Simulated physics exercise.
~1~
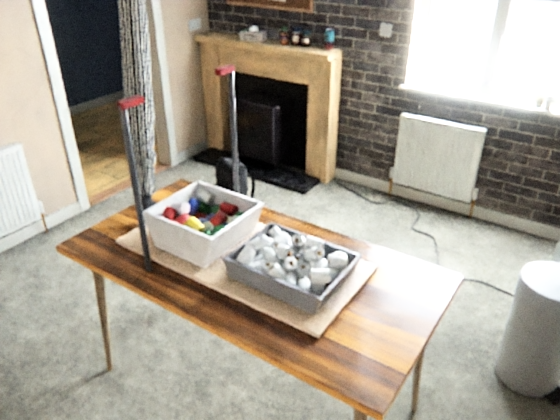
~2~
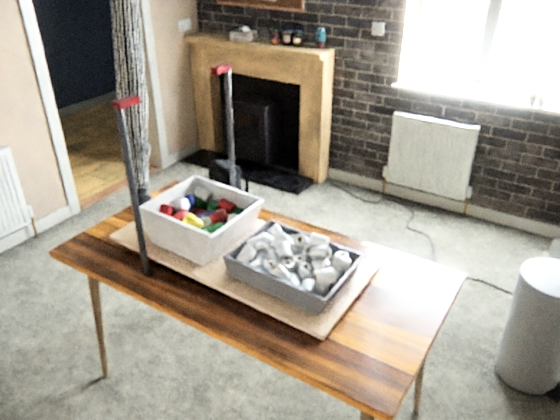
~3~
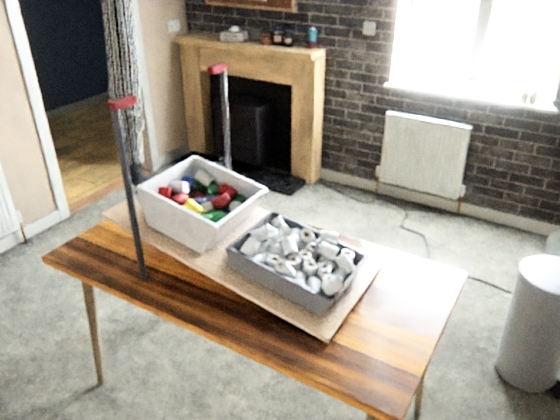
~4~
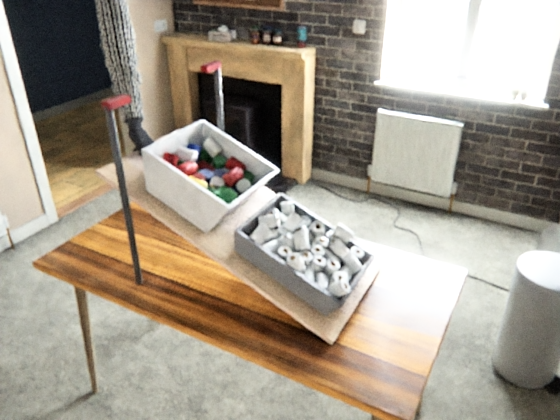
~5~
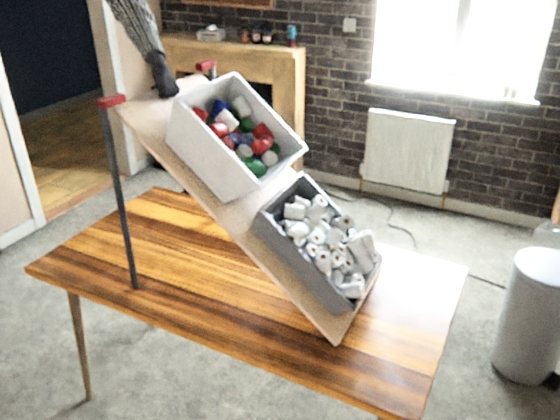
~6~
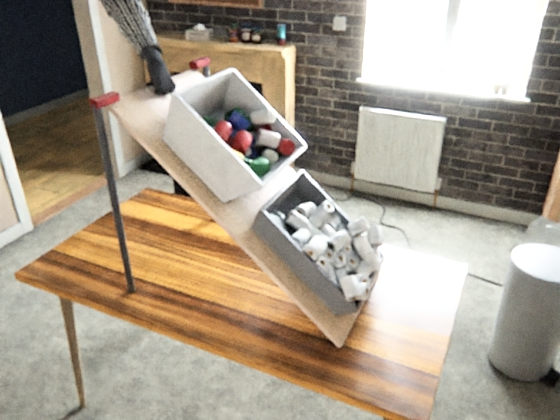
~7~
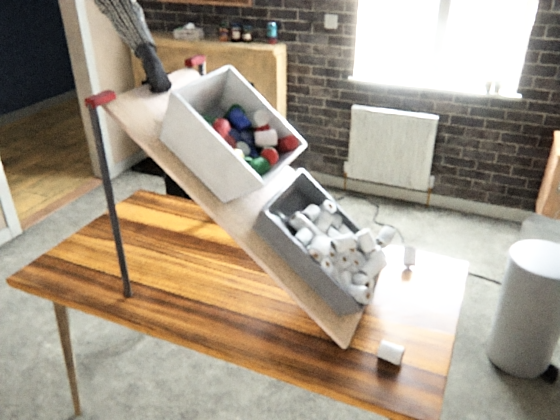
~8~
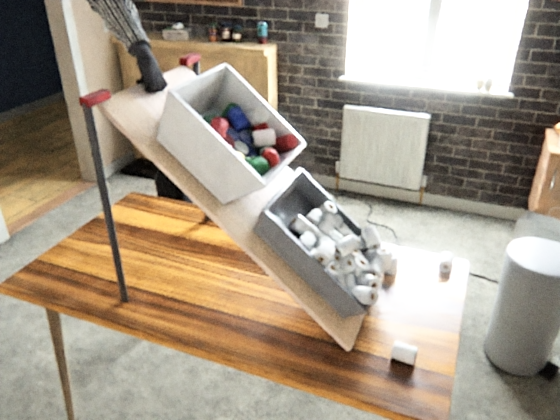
The clip opens on a wooden table in a room with a fireplace, where a board carries a white tote of colourful jars and a grey tote of white paper rolls, beside two upright posts with red tops. A ribbed grey arm with a dark end raises the left end of the board, slowly at first and then faster, while the right edge stays down. The board halts steeply tilted at the posts, and the contents slump toward the right. A few rolls then tumble from the grey tote onto the table. At the end, the board is still held up, and the jars remain in the white tote.
